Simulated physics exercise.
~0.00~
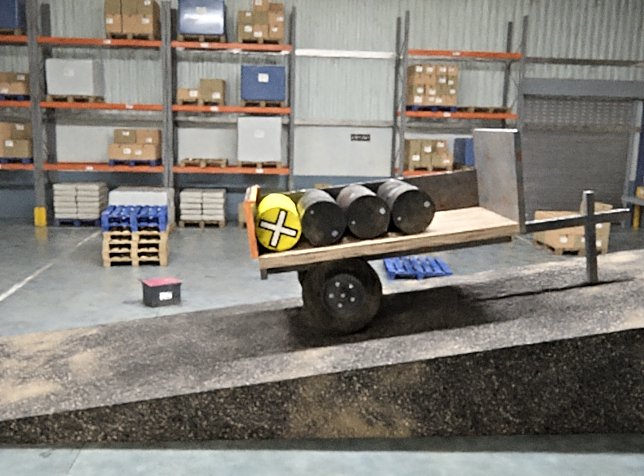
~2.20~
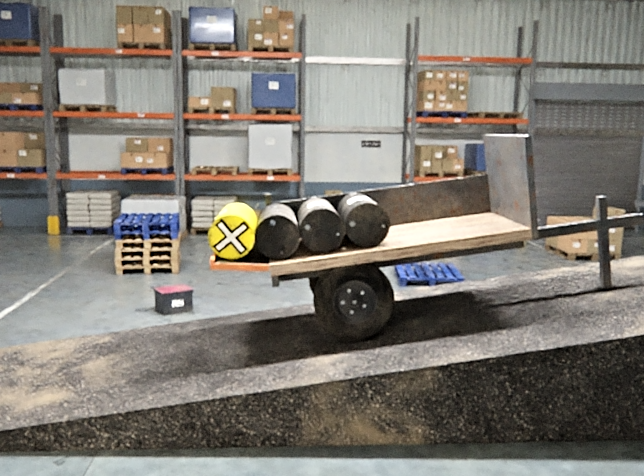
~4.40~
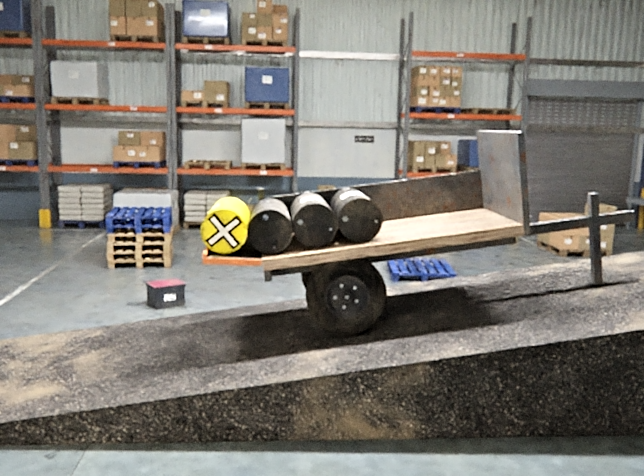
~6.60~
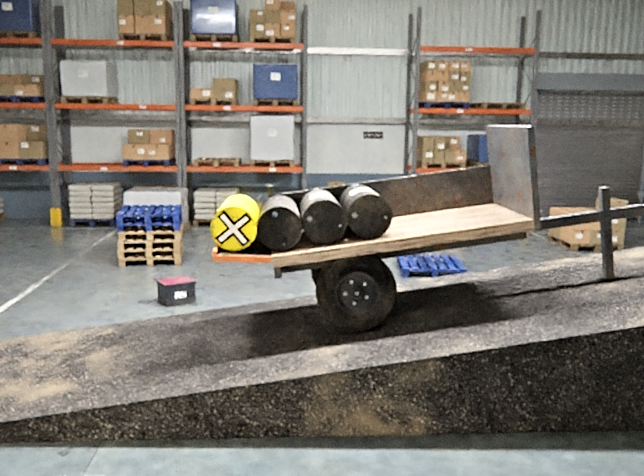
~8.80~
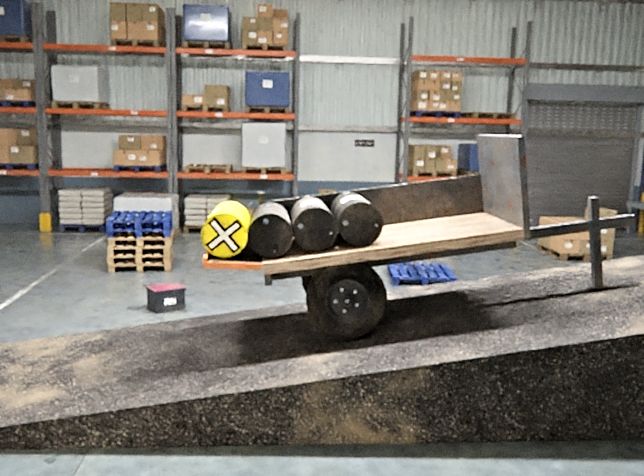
The clip opens on a flatbed trailer standing on a slope that falls to the left, inside a warehouse lined with orange shelving. Four drums lie side by side at the low end of its wooden bed, the leftmost one yellow with a cross on its end and the others black. The tailgate then swings down until it extends the bed, and the row rolls left, the yellow drum turning as it moves onto the gate. There it stops near the outer edge, the three black drums close behind it. The camera sways slightly, but the drums stay put, and all four are still aboard at the end.
